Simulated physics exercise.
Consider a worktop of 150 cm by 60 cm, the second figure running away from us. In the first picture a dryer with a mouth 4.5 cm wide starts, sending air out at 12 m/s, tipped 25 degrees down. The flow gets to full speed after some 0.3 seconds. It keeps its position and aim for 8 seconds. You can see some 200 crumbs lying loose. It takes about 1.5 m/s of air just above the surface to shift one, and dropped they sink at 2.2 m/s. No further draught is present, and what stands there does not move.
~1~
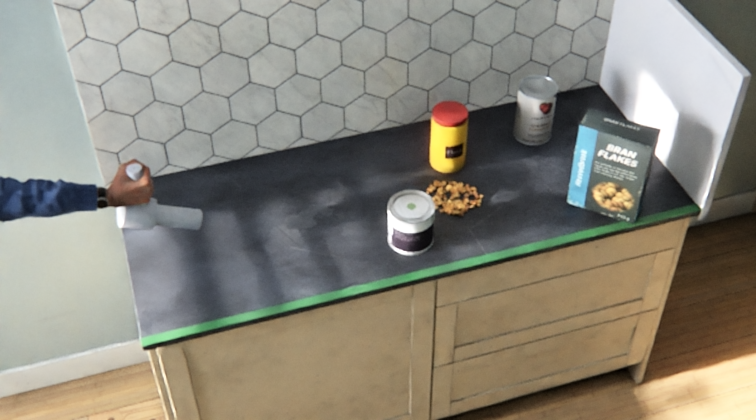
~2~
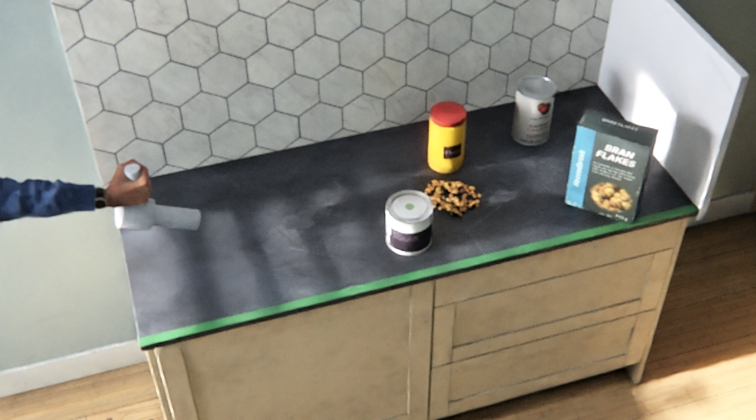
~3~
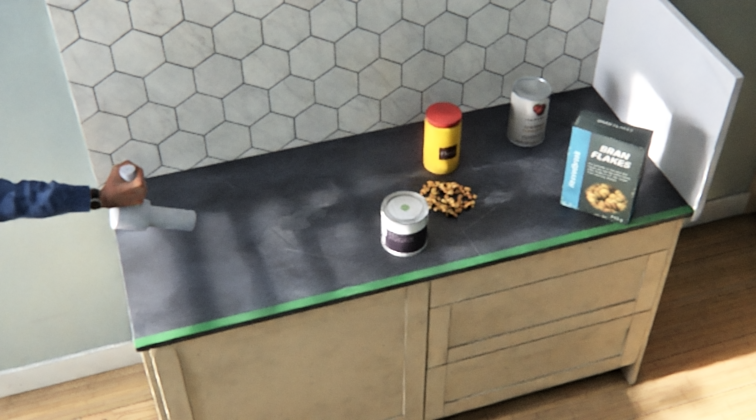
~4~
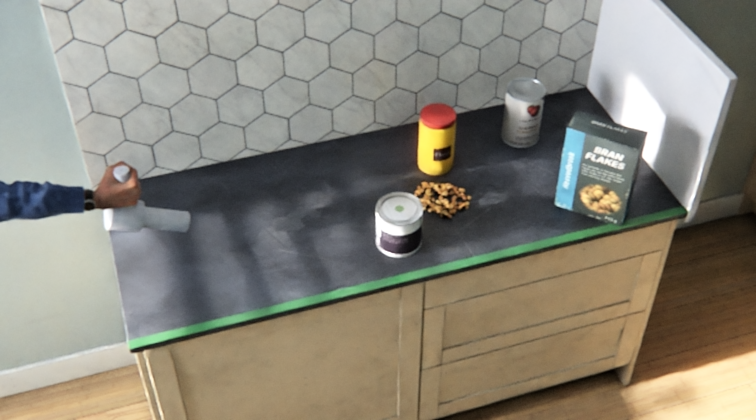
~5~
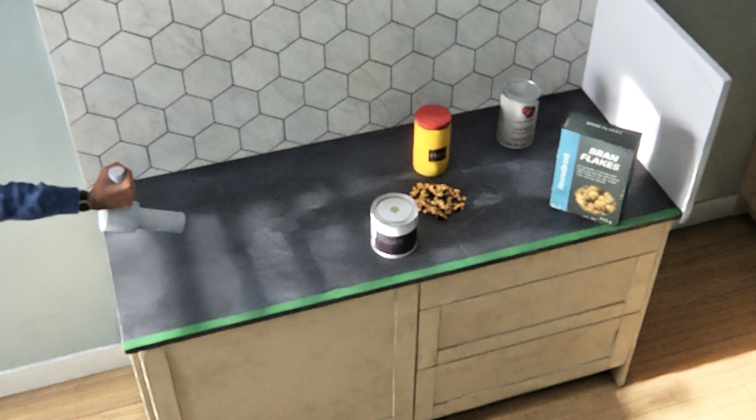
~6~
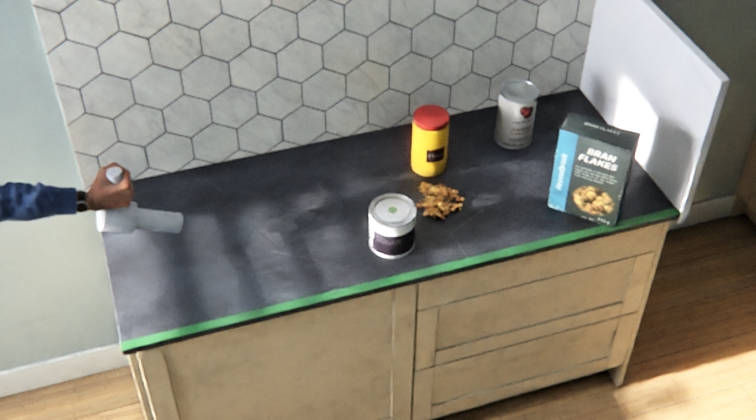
On a dark worktop with a green edge, a hand held a white dryer at the left while a pile of brown crumbs sat still among containers, then the pile shifted slightly.
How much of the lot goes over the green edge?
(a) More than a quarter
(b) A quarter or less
More than a quarter.
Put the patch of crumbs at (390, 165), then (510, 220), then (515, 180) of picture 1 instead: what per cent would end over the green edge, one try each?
In turn: 0 per cent, 10 per cent, 50 per cent.
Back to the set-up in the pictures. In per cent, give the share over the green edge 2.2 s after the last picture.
Roughly 40 per cent.
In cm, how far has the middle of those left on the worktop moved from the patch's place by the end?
That works out close to 60 centimetres.
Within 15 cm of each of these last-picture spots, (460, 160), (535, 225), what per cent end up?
Estimates in listed order: 0 %; 15 %.
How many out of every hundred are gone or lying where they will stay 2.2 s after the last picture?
It comes to some 70 per cent.
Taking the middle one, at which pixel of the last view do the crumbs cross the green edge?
Around (610, 231).
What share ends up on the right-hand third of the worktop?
I'd estimate around 50 per cent.
Then, 1.2 s after the last picture, 50 % are on the move or not yet settled, 33 % are over the green edge; the middle of those still in play is near (642, 167).
Then, 2.2 s after the last picture, 34 % are on the move or not yet settled, 43 % are over the green edge; the middle of those still in play is near (640, 162).
Then, 4.1 s after the last picture, 26 % are on the move or not yet settled, 47 % are over the green edge; the middle of those still in play is near (639, 161).
Then, 7.7 s after the last picture, at the end, 50 % are over the green edge; the middle of those still in play is near (638, 161).
